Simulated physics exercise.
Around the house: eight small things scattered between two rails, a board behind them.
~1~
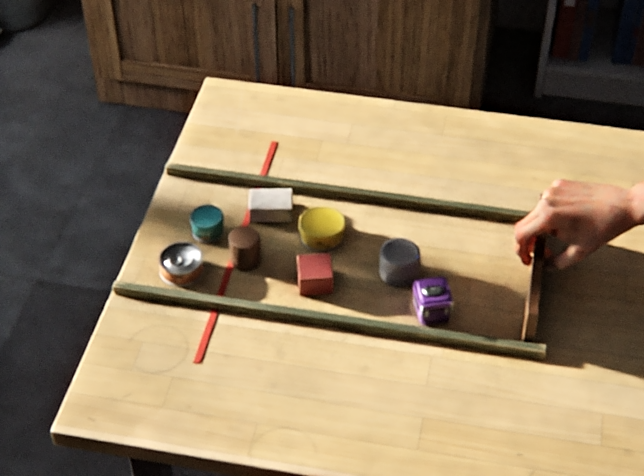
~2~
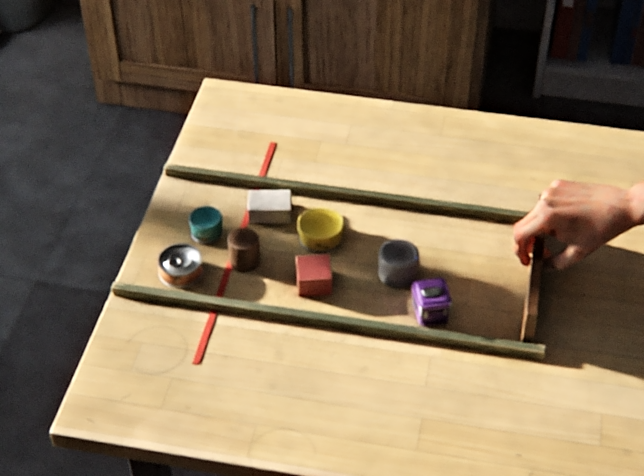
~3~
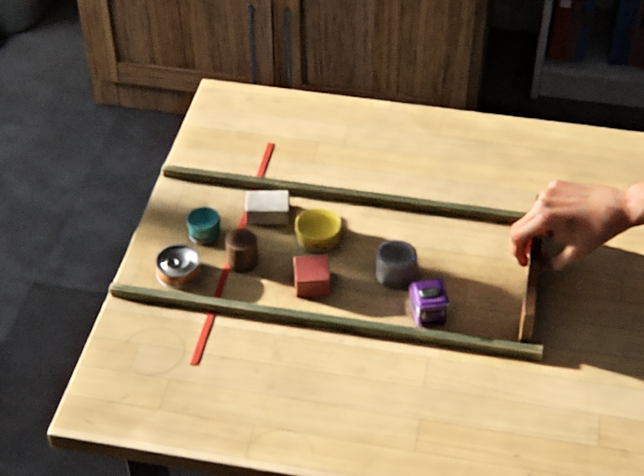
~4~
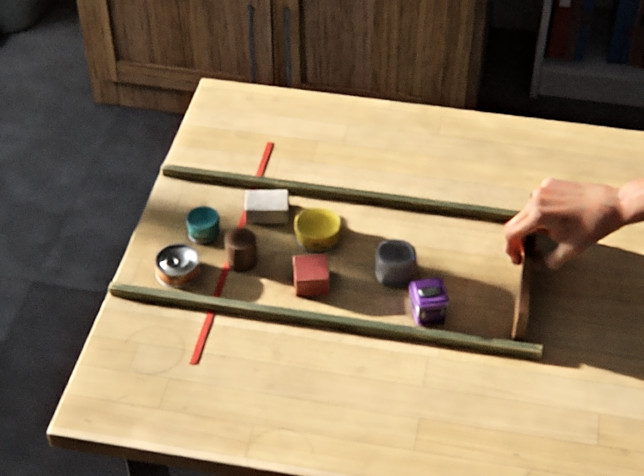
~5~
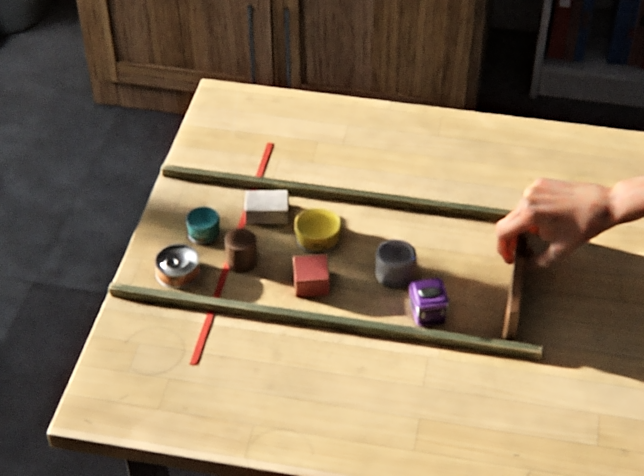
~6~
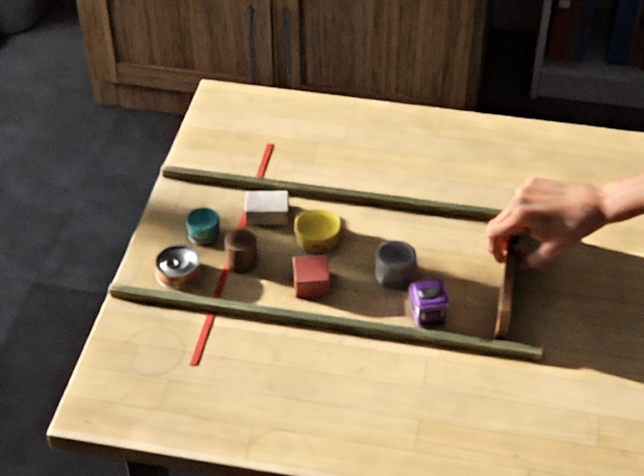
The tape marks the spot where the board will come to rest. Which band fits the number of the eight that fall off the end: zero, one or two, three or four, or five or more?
Count off: Nothing.
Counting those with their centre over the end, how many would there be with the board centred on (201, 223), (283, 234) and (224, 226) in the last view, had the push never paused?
Past-the-end tally - position 1: 1, position 2: 0, position 3: 0.
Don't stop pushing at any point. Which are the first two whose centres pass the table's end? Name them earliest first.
Listed earliest first, the orange tin comes before the turquoise tin.
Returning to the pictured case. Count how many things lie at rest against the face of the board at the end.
Count recorded: 3.
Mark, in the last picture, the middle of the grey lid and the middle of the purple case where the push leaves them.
Around (212, 242) and around (206, 270).
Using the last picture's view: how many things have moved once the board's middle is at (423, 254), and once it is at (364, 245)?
First 1, after that 3.
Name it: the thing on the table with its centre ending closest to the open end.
Orange tin.
Soon after, none off yet; orange tin at rest near (178, 267); turquoise tin at rest near (203, 227); brown lid at rest near (241, 251).
Then, none off yet; orange tin at rest near (178, 267); turquoise tin at rest near (203, 227); brown lid moving near (235, 250).
At rest, the number that fall off is zero.
